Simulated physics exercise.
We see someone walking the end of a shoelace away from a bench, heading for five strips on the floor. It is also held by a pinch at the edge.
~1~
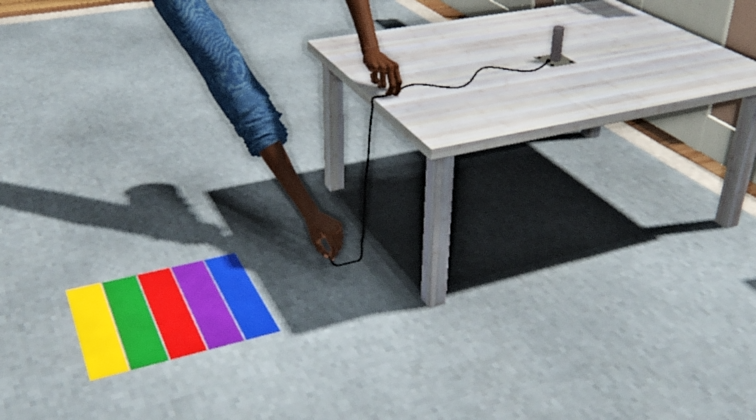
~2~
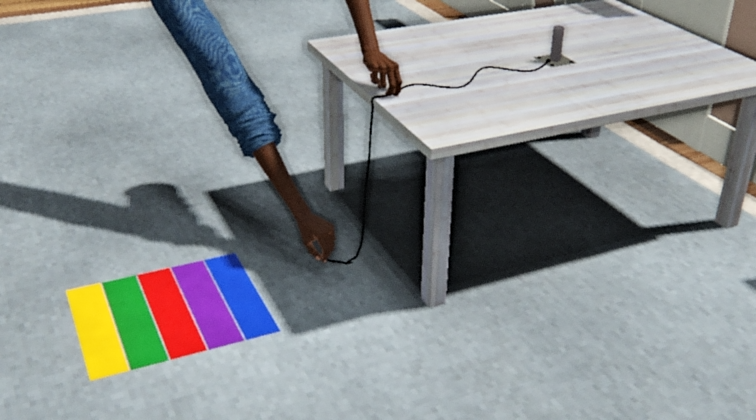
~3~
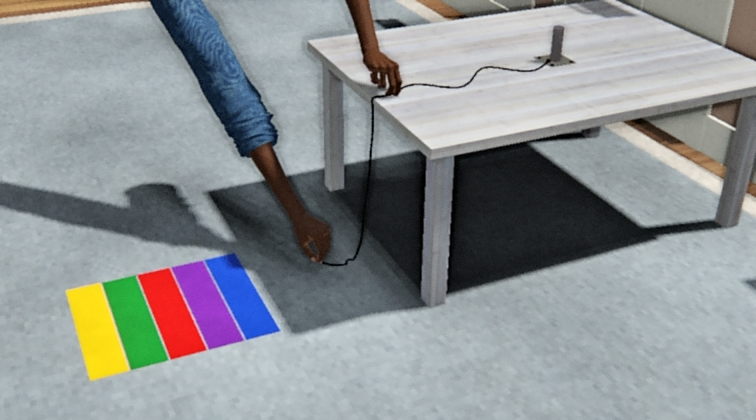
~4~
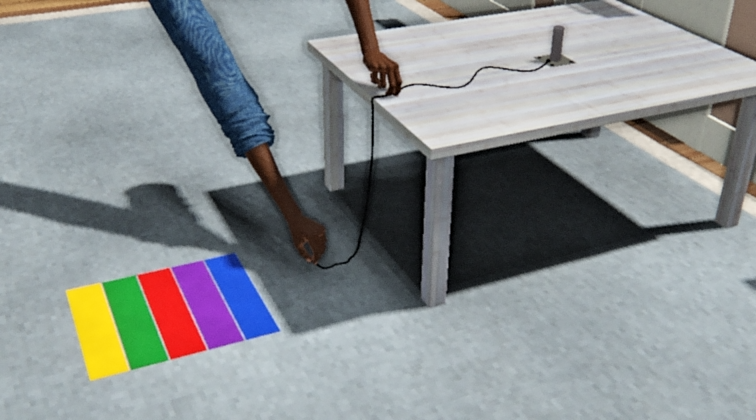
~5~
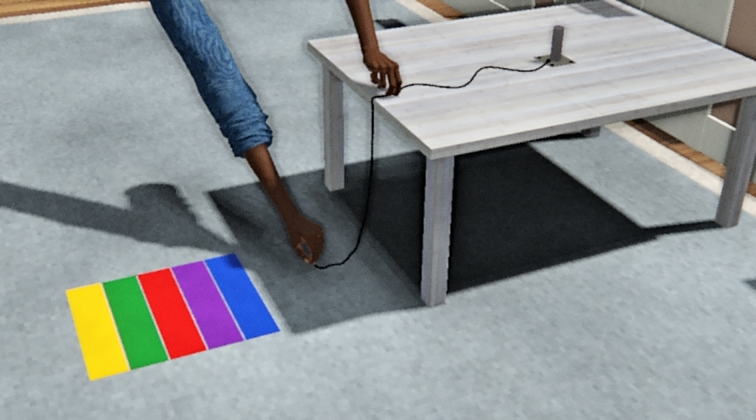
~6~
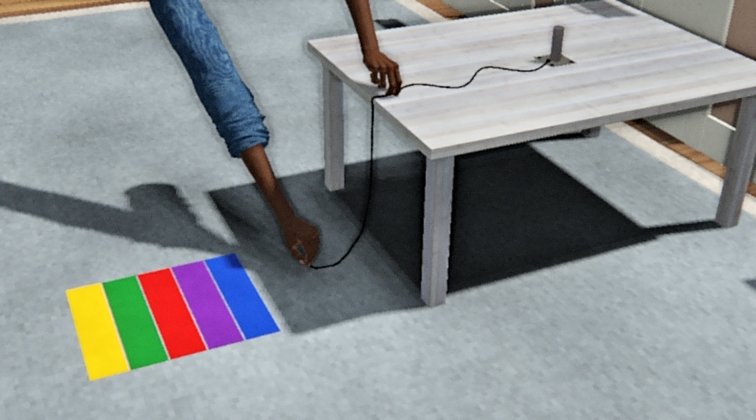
A hand holding the end of a thin dark cord low over the floor moved slightly left, toward five colored strips, while another hand kept the cord pinched at the table's edge.
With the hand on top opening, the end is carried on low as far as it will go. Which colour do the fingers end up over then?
They end up over the red strip.
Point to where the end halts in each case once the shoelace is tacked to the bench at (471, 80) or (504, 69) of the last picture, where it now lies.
(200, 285); (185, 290).
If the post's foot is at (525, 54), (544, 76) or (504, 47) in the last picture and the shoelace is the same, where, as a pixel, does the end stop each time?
The places come out near (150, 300), (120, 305) and (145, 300).
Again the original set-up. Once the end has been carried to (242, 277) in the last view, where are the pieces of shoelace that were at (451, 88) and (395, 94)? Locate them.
First point (420, 87), second point (372, 115).
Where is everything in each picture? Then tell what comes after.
End (330, 256); blue (255, 320); purple (219, 329); red (182, 338); green (144, 348); yellow (105, 358), in the first frame.
End (321, 258); shoelace through (533, 71) (476, 74) (424, 85) (373, 109) (367, 178) (361, 244), in the second frame.
End (317, 259), in the third frame.
End (312, 260); shoelace through (533, 71) (476, 74) (424, 85) (373, 109) (370, 177) (359, 245), in the fourth frame.
End (310, 261), in the fifth frame.
End (306, 262); shoelace through (533, 71) (476, 74) (424, 85) (373, 109) (371, 177) (354, 244), in the sixth frame.
A little later, end near (242, 277); over blue.
Next, end near (197, 287); over purple.
When it is tight, end near (170, 294); over red. Over red.
